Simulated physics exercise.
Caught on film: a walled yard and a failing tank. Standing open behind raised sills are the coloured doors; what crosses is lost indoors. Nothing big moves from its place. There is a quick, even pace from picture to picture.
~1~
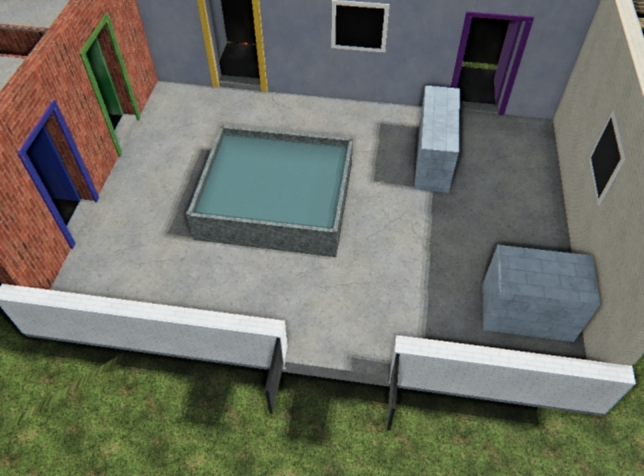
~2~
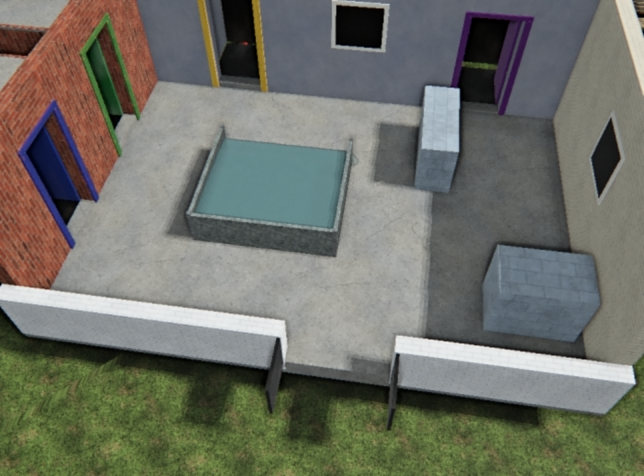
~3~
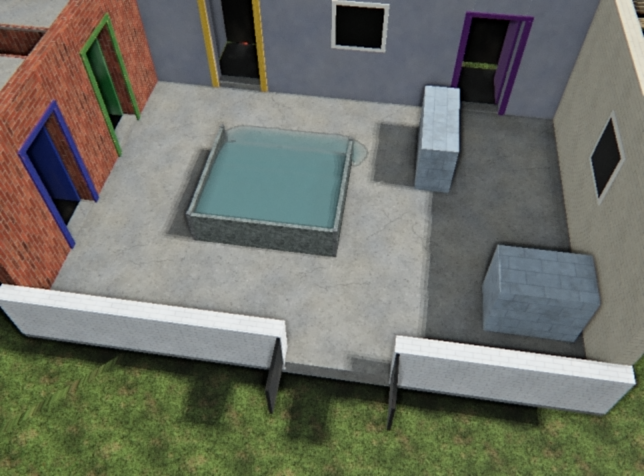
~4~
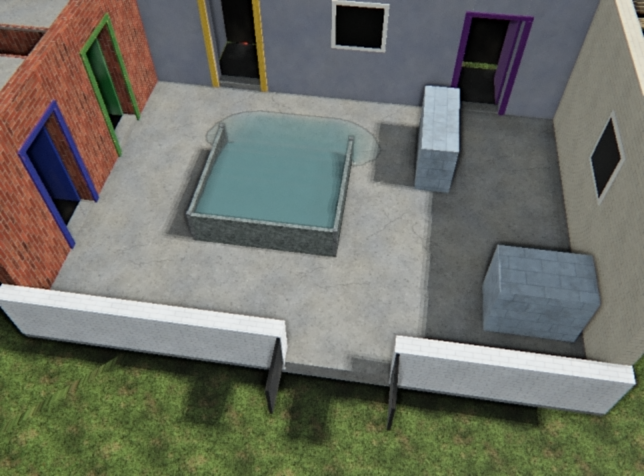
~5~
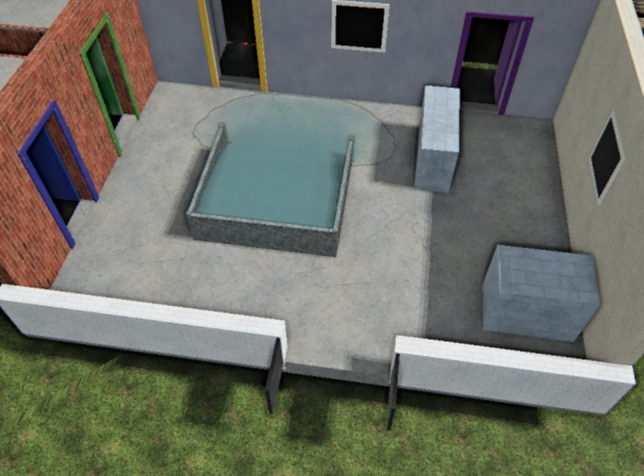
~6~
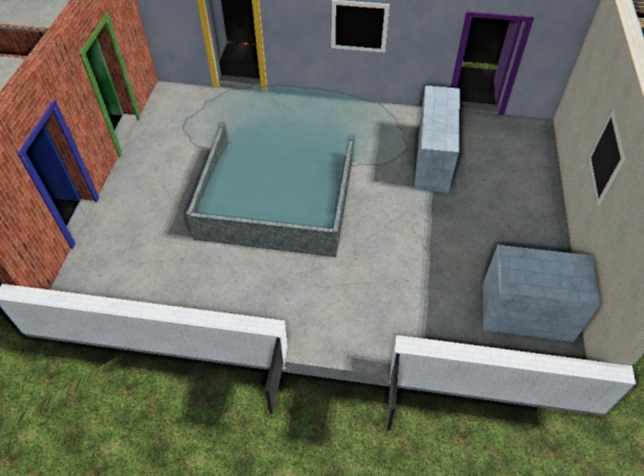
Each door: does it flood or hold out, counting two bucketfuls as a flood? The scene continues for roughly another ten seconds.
One by one: The green door does not exceed two buckets; the yellow door exceeds two buckets; the blue door does not exceed two buckets; the purple door exceeds two buckets.
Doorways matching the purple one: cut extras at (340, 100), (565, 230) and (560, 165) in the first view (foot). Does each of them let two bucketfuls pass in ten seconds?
Well, the first breaks the limit, the next remains within bounds, and the last breaks the limit.
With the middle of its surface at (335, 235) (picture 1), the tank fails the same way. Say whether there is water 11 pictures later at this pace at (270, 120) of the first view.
Submerged.
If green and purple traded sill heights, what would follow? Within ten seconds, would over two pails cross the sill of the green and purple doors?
Result - green door: Exceeds the limit; purple door: Stays within the limit.
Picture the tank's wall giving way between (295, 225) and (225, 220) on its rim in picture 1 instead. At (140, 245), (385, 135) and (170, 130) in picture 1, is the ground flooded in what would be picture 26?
The first point is soaked, the second spared, the third spared.
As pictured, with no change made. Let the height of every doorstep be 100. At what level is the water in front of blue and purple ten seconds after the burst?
In order: Roughly 110 and 80 in a hundred.
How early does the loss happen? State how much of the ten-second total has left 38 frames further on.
By then, close to 55 % of it.
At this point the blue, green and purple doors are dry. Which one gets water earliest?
The purple-painted one.
A moment on, water covers 20 % of the floor; the green door not reached, the yellow door under two buckets in, the blue door not reached, the purple door not reached.
Next, water covers 25 % of the floor; the green door not reached, the yellow door over two buckets in, the blue door not reached, the purple door wet at the sill, nothing in.
Then, water covers 45 % of the floor; the green door wet at the sill, nothing in, the yellow door far over two buckets in, the blue door wet at the sill, nothing in, the purple door over two buckets in.
Later, water covers 85 % of the floor; the green door wet at the sill, nothing in, the yellow door far over two buckets in, the blue door wet at the sill, nothing in, the purple door over two buckets in.
In the end, water covers 100 % of the floor; the green door wet at the sill, nothing in, the yellow door far over two buckets in, the blue door under two buckets in, the purple door over two buckets in.
